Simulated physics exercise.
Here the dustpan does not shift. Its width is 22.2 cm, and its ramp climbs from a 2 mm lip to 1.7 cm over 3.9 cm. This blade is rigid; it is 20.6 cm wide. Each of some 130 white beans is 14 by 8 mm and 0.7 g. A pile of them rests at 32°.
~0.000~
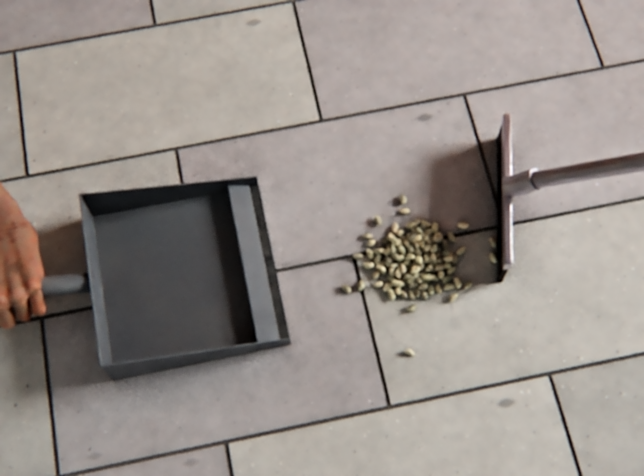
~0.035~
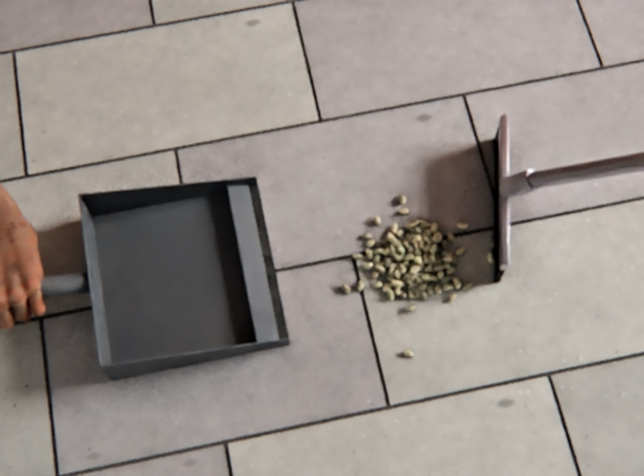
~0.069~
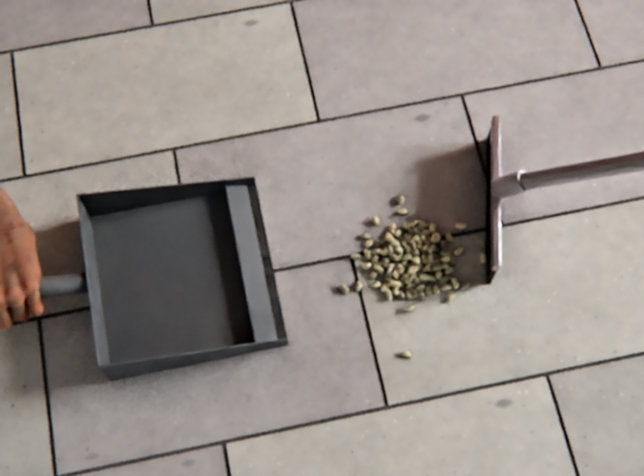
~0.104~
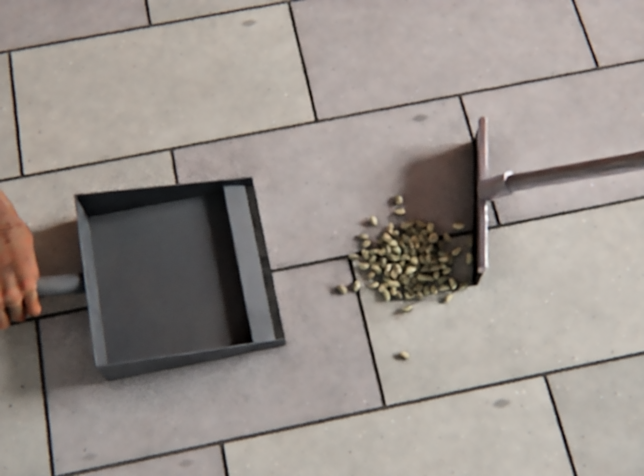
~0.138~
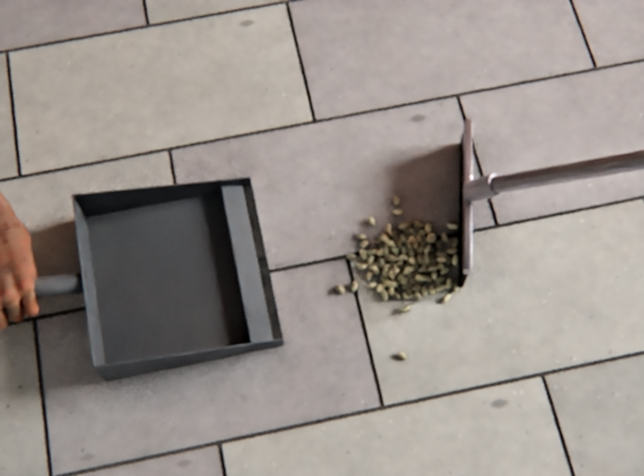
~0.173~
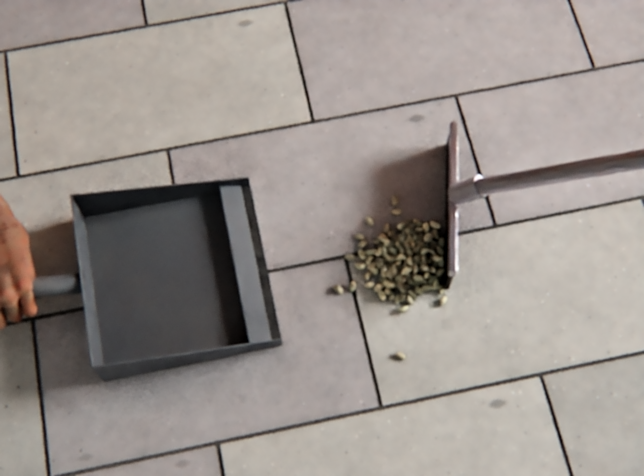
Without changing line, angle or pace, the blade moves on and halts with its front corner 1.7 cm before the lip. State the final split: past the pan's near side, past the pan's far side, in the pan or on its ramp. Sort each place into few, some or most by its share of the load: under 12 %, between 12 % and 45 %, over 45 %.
Shares: Near side: Few; far side: Few; pan: Some.
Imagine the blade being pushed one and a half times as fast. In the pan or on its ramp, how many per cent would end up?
Near 20 %.
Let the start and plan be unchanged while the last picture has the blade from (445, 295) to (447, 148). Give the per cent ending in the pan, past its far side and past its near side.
The pan gets 5, the far side 0 and the near side 15.
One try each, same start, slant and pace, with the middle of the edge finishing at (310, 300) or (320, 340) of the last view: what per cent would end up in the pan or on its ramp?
I'd expect around 5 percent, then around 0 percent.
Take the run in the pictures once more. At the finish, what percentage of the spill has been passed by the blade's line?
About 20 per cent.
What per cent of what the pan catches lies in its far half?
Something like 30 per cent of the catch.
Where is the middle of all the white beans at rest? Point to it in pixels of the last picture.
Approximately (275, 270) in the last picture.
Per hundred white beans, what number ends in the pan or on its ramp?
Result: Roughly 20 %.
After 0.39 s, middle of the blade 14 cm from the lip; 0 % over the lip, far side 0 %, near side 5 %.
After 0.53 s, middle of the blade 8 cm from the lip; 0 % over the lip, far side 0 %, near side 10 %.
After 0.80 s, middle of the blade 4 cm from the lip; 20 % over the lip, far side 0 %, near side 10 %.
At rest (1.1 s), near side 10 %, far side 0 %, pan 20 %, in front of the lip or behind the blade 75 %.
